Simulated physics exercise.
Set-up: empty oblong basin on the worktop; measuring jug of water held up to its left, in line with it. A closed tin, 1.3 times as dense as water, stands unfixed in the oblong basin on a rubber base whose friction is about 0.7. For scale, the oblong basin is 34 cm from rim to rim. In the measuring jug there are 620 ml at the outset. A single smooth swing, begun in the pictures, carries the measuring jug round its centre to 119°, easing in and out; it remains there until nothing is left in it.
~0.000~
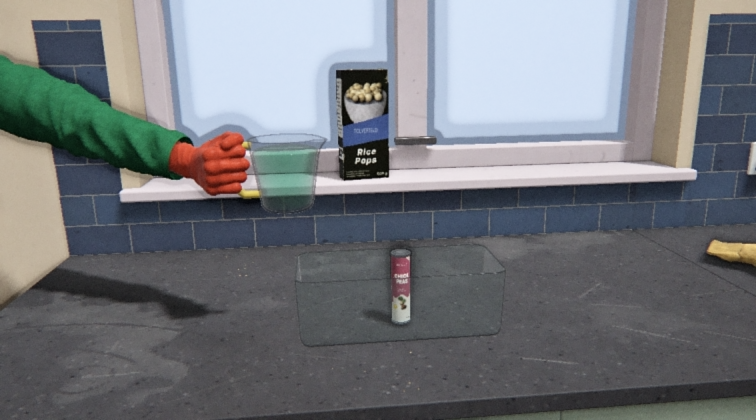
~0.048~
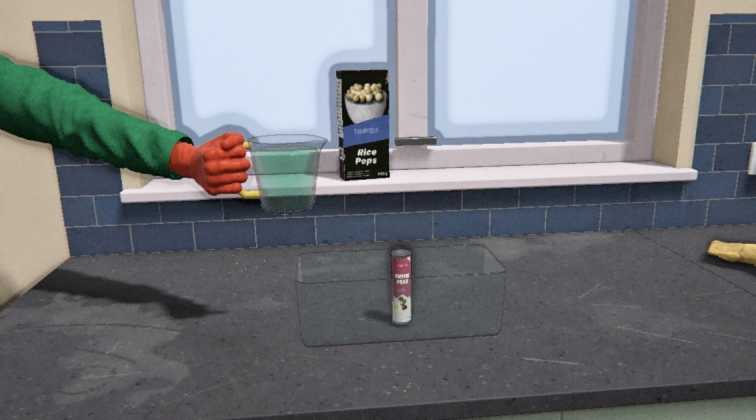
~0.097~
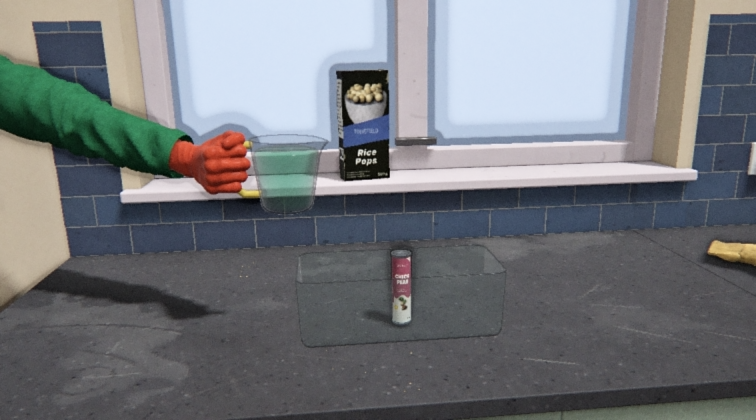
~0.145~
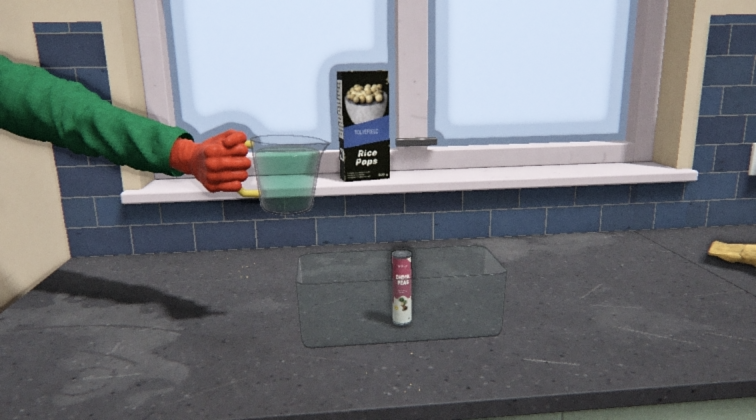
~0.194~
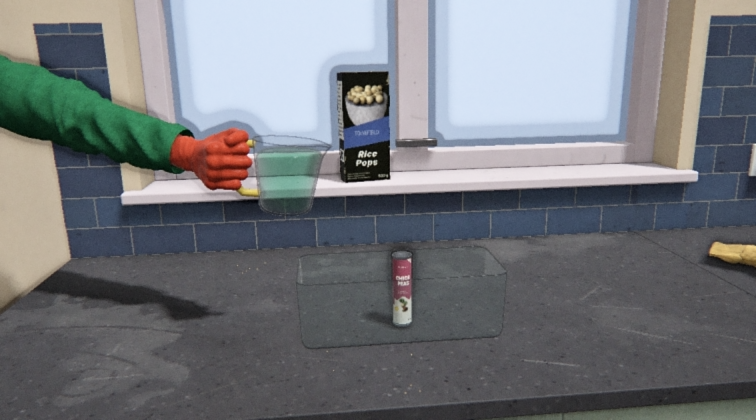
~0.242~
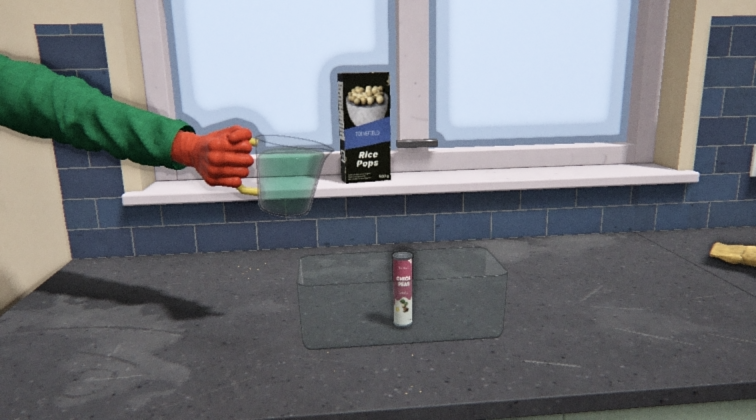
An arm in a green sleeve and red glove reaches in from the left over a dark grey kitchen worktop, seen from the front before a window and blue tiles. It holds a clear jug of water above and left of an empty transparent basin, near a closed pink-and-white tin, with a black cereal box on the sill. The jug slowly tilts slightly rightward.
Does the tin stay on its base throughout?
Yes, it stays on its base.
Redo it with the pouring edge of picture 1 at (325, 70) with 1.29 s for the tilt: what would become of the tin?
Then it tips over.
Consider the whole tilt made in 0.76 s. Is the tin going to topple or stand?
In that case the tin stays vertical.
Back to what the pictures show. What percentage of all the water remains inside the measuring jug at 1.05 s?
9 %.
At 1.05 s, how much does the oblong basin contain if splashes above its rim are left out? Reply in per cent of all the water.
Reading: Approx. 76 %.
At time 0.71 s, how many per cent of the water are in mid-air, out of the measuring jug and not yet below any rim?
Near 22 in a hundred.
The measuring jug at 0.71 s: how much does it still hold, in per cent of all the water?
Near 70 in a hundred.
After 0.71 s the tilt is 68° and 70 per cent is still to pour; the tin stands where it began.
After 1.05 s the tilt is 109° and 9 per cent is still to pour; the tin stands where it began.
After 1.40 s the tilt is 119° and 0 per cent is still to pour; the tin stands where it began.
After 1.79 s the tilt is 119° and 0 per cent is still to pour; the tin stands where it began.
In the end the tin stands where it began.
